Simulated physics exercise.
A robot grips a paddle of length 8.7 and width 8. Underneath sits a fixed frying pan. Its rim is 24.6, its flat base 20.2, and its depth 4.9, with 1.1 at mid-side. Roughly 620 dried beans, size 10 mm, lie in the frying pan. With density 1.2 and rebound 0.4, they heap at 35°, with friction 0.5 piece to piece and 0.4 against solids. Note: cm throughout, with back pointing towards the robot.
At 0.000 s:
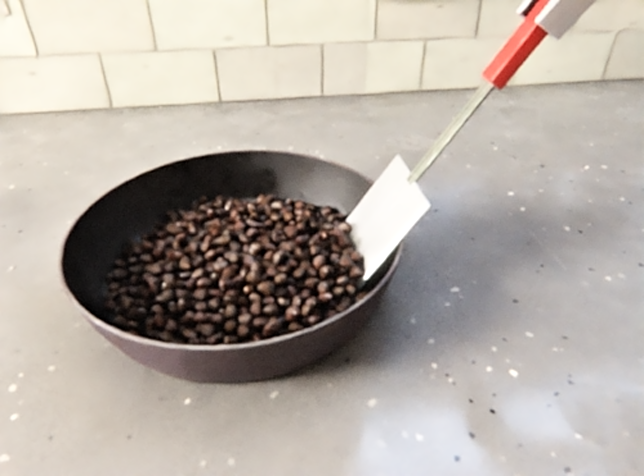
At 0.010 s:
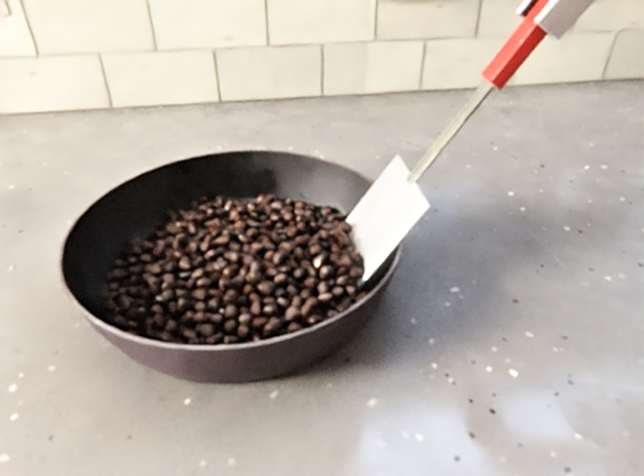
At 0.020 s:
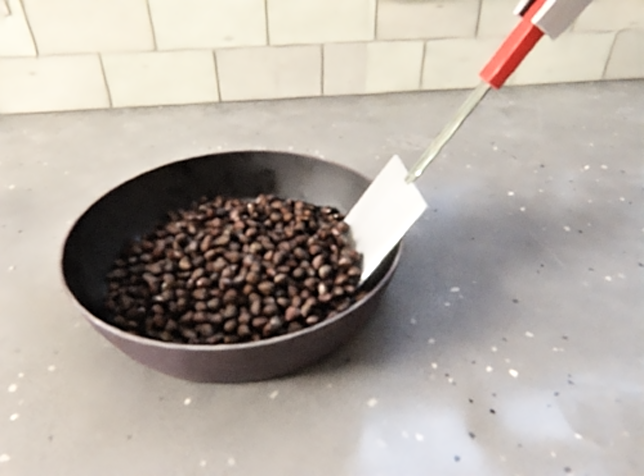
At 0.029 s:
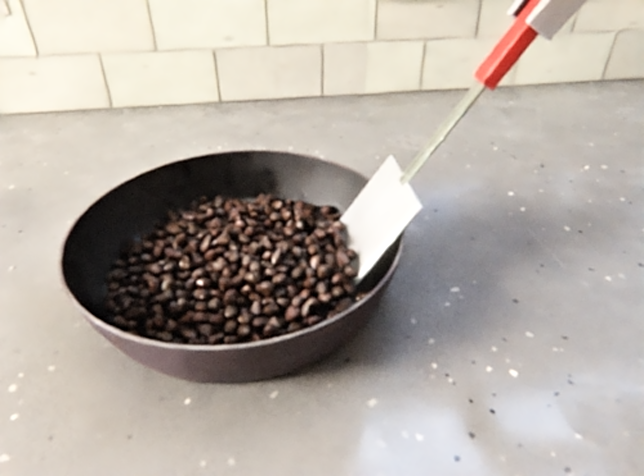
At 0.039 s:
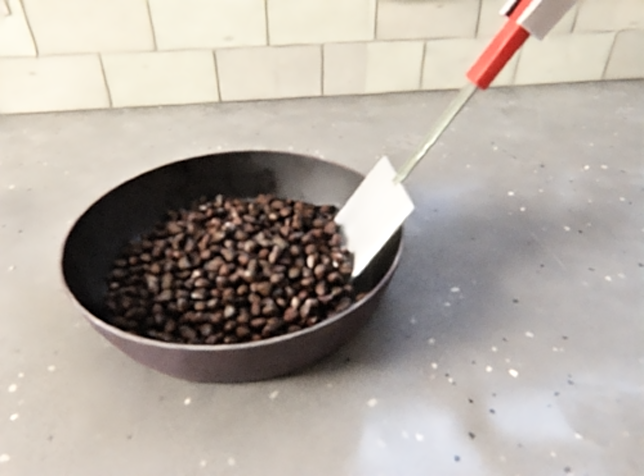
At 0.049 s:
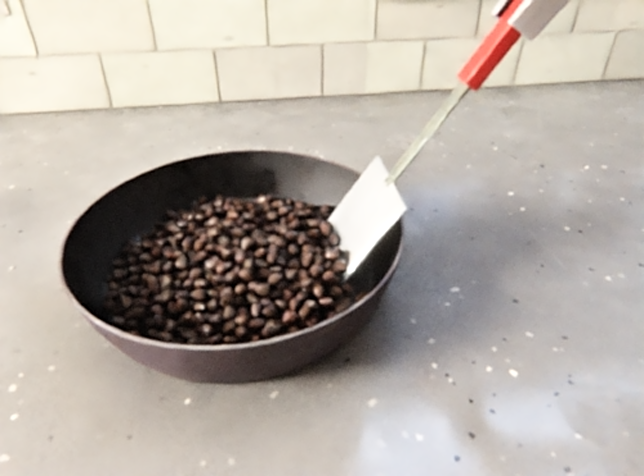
A white spatula with a red handle edged slightly to the left at the right side of a dark frying pan of brown beans on a gray speckled counter, while the pan stayed still.
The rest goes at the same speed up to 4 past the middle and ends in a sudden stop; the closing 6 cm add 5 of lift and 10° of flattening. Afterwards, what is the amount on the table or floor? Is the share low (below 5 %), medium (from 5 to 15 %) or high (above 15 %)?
The share is low, below 5 %.
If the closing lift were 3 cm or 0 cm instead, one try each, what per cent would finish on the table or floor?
Try one gives about 0 in a hundred, try two about 0 in a hundred.
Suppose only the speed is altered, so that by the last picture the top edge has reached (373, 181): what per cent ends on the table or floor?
I'd say around 10 per cent.
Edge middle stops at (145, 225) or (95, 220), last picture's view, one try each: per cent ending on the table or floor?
Around 0 per cent for the first try and 15 per cent for the second.
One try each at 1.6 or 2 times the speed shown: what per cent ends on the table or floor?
Roughly 5 % and roughly 10 %.
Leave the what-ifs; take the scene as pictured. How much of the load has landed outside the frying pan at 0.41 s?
Roughly 0 percent of it.
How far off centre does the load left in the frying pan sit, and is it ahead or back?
The balance point is about 3.5 cm ahead.
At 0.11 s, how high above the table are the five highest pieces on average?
Height: Approx. 4 cm.
After 0.11 s, sloping 56°, highest piece 4 above the table; 622 in the frying pan.
After 0.18 s, sloping 51°, highest piece 5 above the table; 622 in the frying pan.
After 0.41 s, sloping 46°, highest piece 5 above the table; 622 in the frying pan.
After 1.46 s, sloping 46°, highest piece 4 above the table; 622 in the frying pan.
At rest, 622 in the frying pan. That is 0 % on the table or floor.
